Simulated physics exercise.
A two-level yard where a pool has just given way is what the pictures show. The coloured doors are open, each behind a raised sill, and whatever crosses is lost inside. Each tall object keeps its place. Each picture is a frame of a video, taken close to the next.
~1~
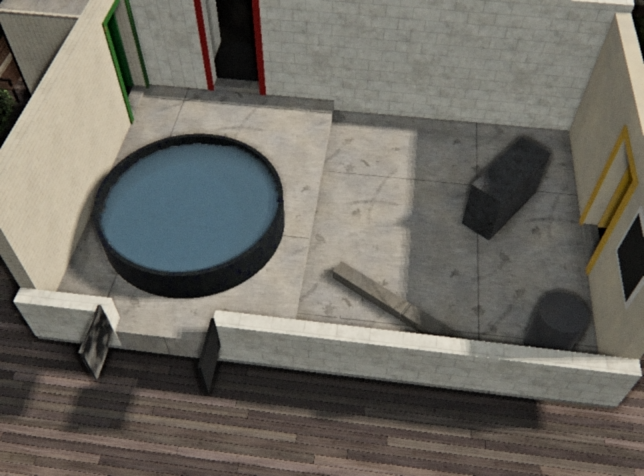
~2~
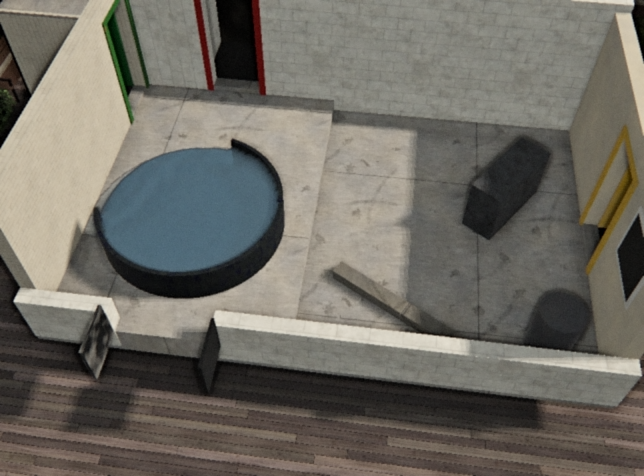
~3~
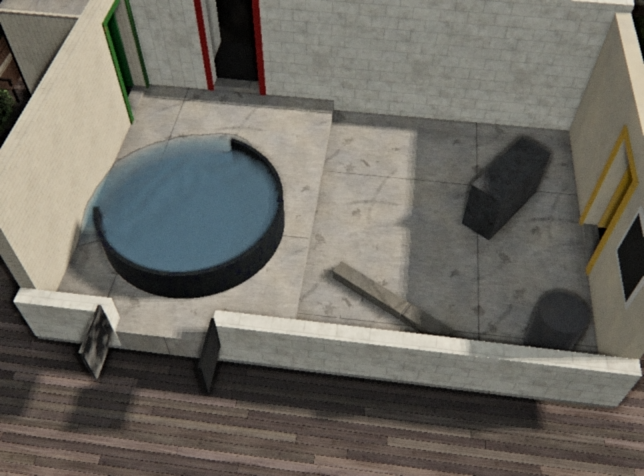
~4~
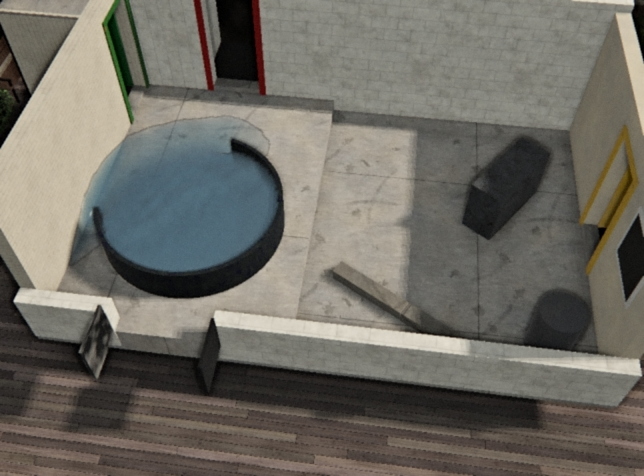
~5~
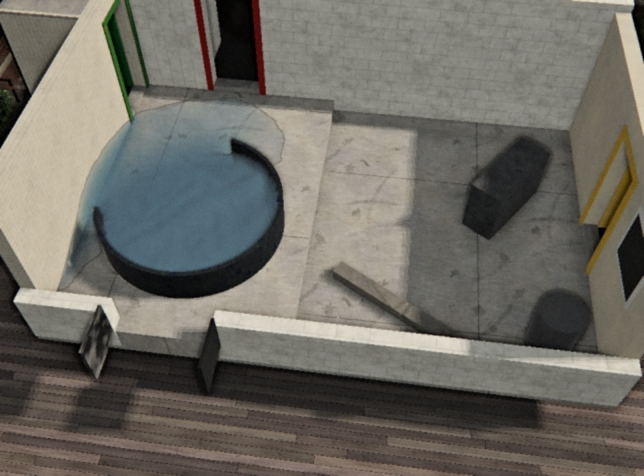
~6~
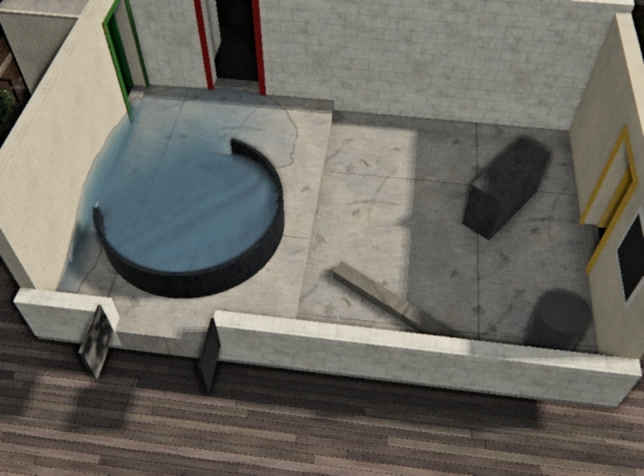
The clip opens on a walled yard with a round, dark-rimmed pool standing whole and still, near green and red doorways. The far part of its rim disappears, leaving a gap, and blue water pours out through it. The water spreads over the pale paving behind the pool, between the left and back walls.
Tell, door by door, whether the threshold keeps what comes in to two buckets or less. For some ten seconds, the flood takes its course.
The yellow door receives no more than two buckets, the red door receives more than two buckets, the green door receives more than two buckets.
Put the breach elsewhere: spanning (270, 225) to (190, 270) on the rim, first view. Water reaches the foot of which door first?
The yellow-painted one, I'd guess.
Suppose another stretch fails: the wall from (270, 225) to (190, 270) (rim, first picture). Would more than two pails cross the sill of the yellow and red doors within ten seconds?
Note: Yellow door crosses the line, red door misses the line.
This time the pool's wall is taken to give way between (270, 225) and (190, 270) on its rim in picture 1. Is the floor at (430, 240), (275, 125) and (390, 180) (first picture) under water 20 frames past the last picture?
The first spot is swamped, the second spared, the third spared.
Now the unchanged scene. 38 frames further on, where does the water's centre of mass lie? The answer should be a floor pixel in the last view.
Somewhere around (269, 181) in the last view.
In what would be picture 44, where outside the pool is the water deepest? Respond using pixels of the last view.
It should be roughly at (551, 134).
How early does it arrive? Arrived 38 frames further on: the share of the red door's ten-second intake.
It would be roughly 100 percent of the ten-second total.
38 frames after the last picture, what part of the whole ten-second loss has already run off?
I'd estimate some 90 per cent.
A moment on, water covers 20 % of the floor; the yellow door not reached, the red door over two buckets in, the green door under two buckets in.
Next, water covers 25 % of the floor; the yellow door not reached, the red door over two buckets in, the green door far over two buckets in.
Then, water covers 45 % of the floor; the yellow door not reached, the red door far over two buckets in, the green door far over two buckets in.
Later, water covers 80 % of the floor; the yellow door wet at the sill, nothing in, the red door far over two buckets in, the green door far over two buckets in.
In the end, water covers 90 % of the floor; the yellow door wet at the sill, nothing in, the red door far over two buckets in, the green door far over two buckets in.
